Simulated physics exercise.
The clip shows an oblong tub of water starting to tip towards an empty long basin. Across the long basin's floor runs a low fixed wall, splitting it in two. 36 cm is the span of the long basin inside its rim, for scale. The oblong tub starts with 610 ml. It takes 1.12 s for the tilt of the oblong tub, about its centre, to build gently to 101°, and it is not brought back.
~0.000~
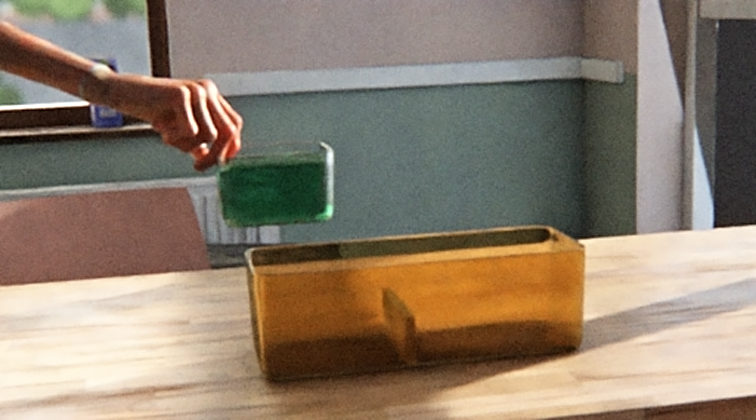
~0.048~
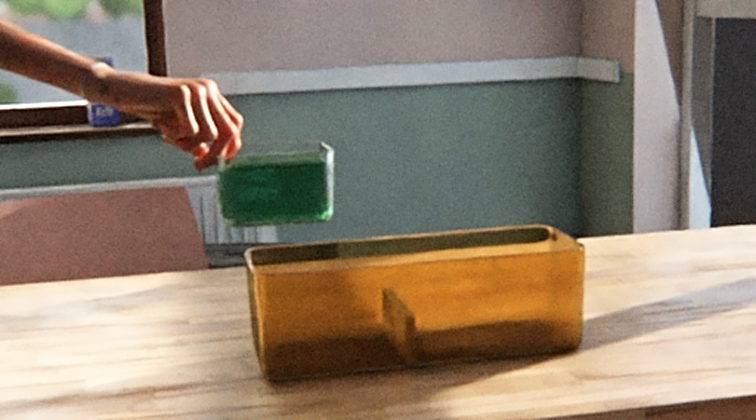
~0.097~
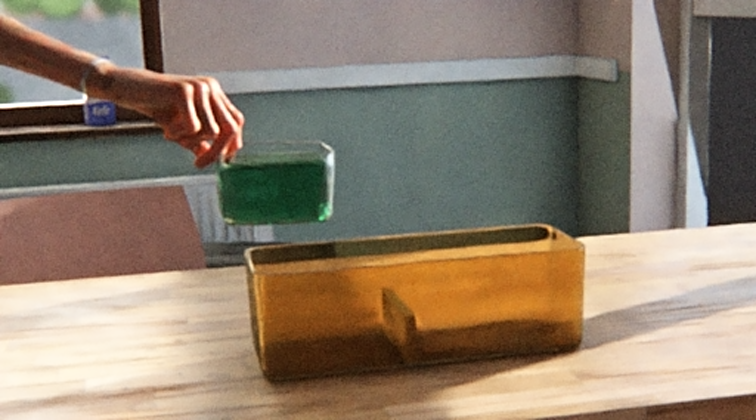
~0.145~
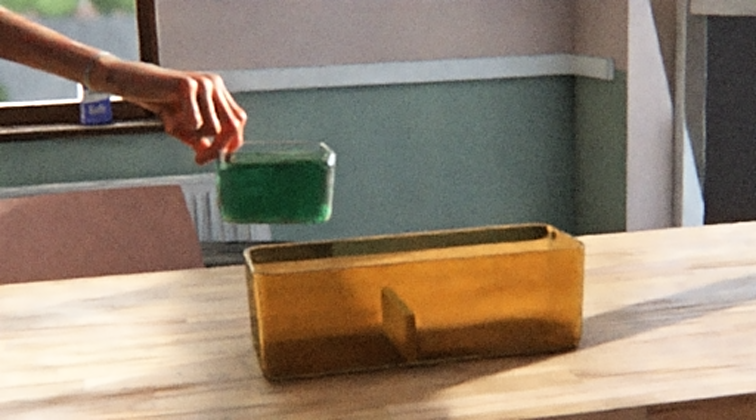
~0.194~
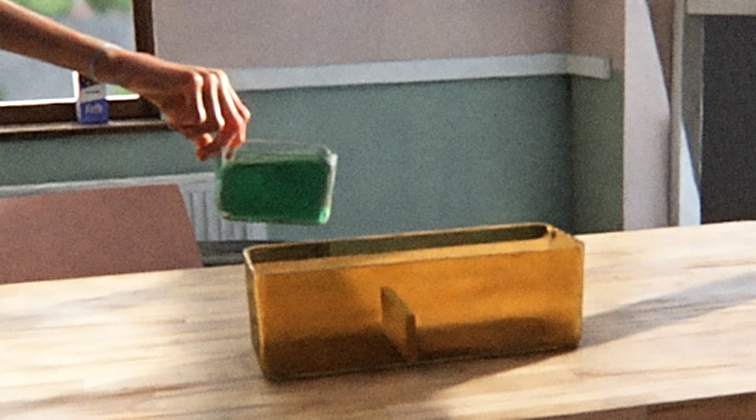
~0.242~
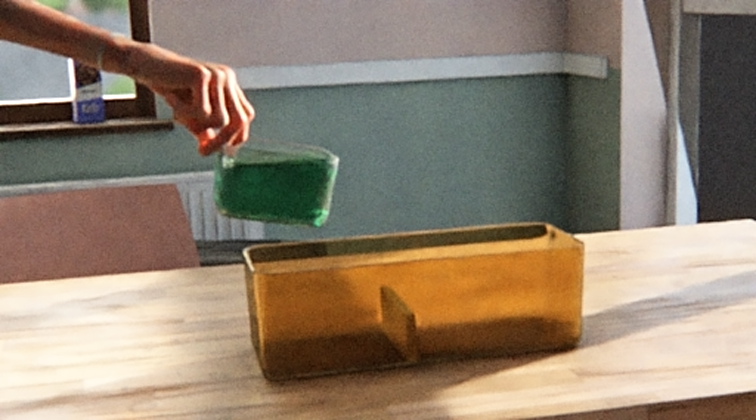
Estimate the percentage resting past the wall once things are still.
I would say roughly 34 percent.
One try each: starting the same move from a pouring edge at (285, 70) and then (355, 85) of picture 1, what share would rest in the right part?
Roughly 5 per cent the first time and 80 per cent the second.
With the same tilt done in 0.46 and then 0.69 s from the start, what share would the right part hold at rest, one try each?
About 10 %, then about 20 %.
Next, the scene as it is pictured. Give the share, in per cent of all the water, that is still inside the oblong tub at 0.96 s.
12 %.
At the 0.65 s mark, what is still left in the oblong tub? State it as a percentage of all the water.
About 58 per cent.
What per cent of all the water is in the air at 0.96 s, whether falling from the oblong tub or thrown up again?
About 4 percent.
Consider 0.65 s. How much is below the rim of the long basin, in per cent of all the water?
Around 20 percent.
After 0.65 s the tilt is 64° and 57 per cent is still to pour, 13 is left of the wall and 6 right of it.
After 0.96 s the tilt is 96° and 12 per cent is still to pour, 50 is left of the wall and 33 right of it.
After 1.28 s the tilt is 101° and 1 per cent is still to pour, 64 is left of the wall and 34 right of it.
After 1.62 s the tilt is 101° and 0 per cent is still to pour, 66 is left of the wall and 34 right of it.
In the end 66 per cent lies left of the wall, 34 right of it and 0 outside.
